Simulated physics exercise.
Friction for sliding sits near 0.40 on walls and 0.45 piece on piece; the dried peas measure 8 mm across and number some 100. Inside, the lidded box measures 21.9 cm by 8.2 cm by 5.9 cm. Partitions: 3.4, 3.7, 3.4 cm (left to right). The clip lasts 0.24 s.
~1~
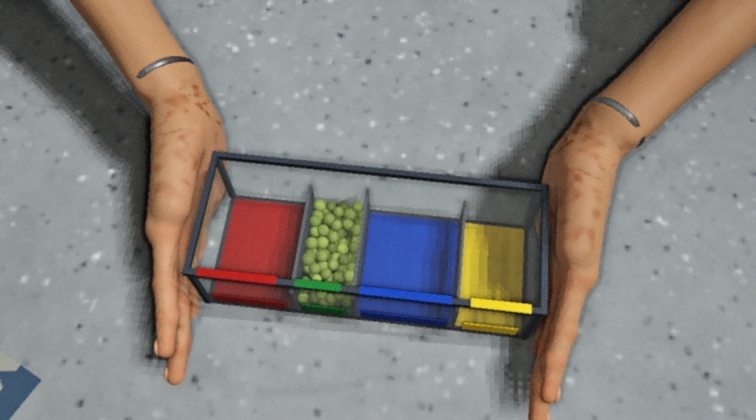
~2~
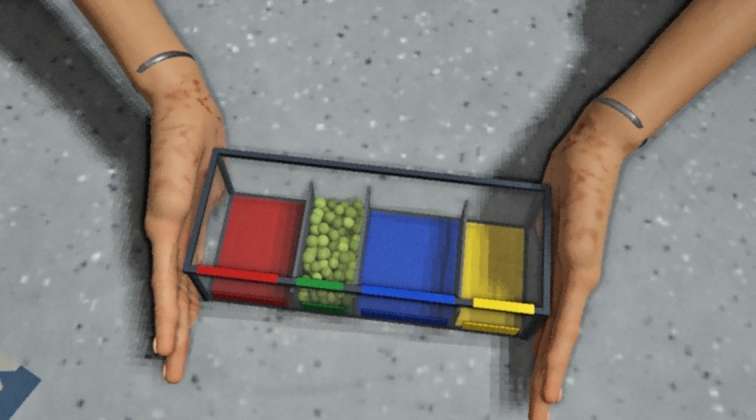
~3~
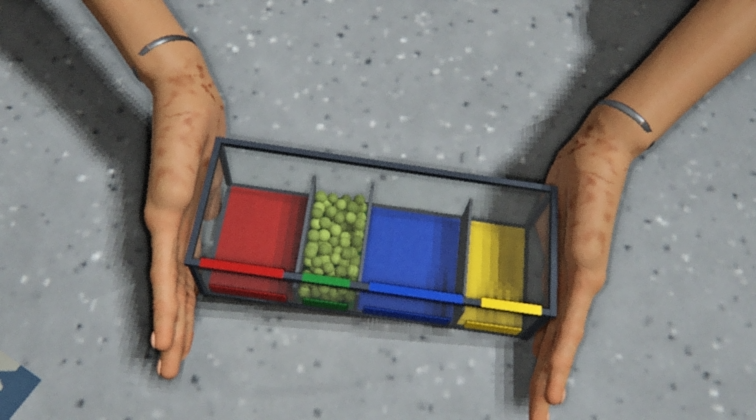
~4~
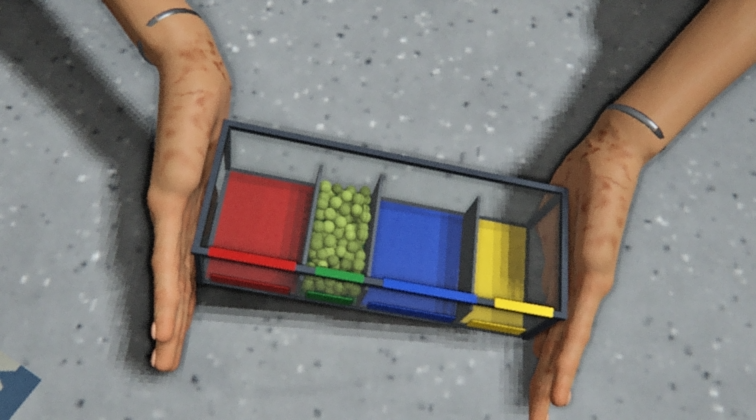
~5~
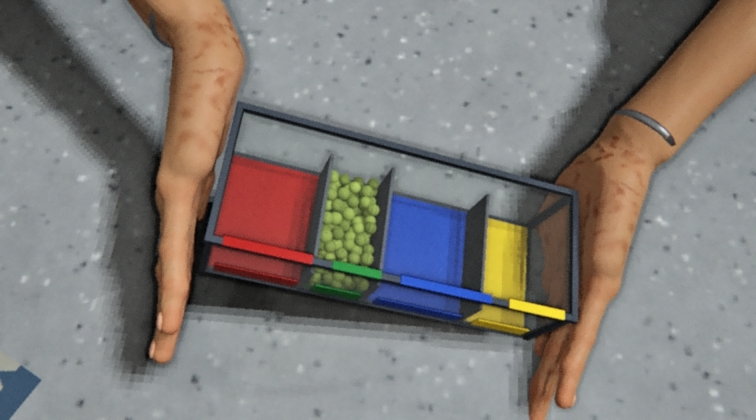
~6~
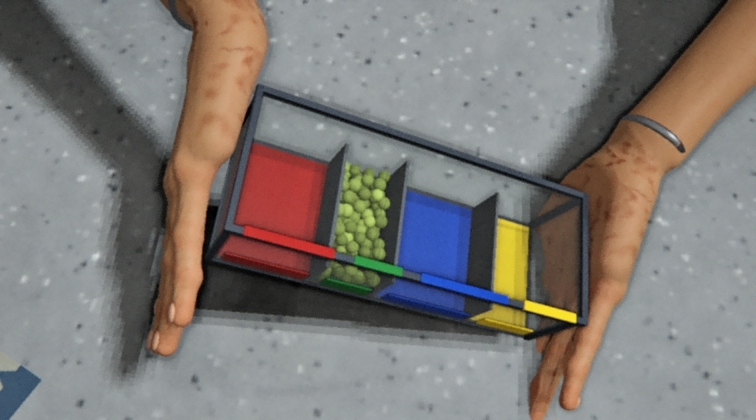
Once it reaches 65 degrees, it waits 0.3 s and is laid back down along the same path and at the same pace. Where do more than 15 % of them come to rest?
As I see it, red: Does not qualify; blue: Does not qualify; green: Qualifies; yellow: Does not qualify.
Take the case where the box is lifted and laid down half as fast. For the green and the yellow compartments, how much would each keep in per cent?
In per cent, green gets 100 and yellow gets 0.
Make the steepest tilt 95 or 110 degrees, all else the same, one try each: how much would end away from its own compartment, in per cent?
85 and 95 %.
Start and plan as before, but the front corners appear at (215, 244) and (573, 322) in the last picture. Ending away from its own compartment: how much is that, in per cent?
About 0 per cent.
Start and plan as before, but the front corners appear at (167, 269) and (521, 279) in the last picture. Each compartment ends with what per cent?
Red 0 %, blue 0 %, green 100 %, yellow 0 %.
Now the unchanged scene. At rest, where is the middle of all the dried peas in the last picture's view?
I'd say roughly (337, 259).
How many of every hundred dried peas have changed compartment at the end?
Estimate: Some 0 %.
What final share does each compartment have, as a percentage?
Per cent by colour - red 0, blue 0, green 100, yellow 0.
Then, 0.58 s after the last picture, tilt 65 degrees; green 100 %.
Then, 0.96 s after the last picture, tilt 35 degrees; green 100 %.
Then, 1.43 s after the last picture, tilt 0 degrees; green 100 %.
In the end, red 0 %, blue 0 %, green 100 %, yellow 0 %.
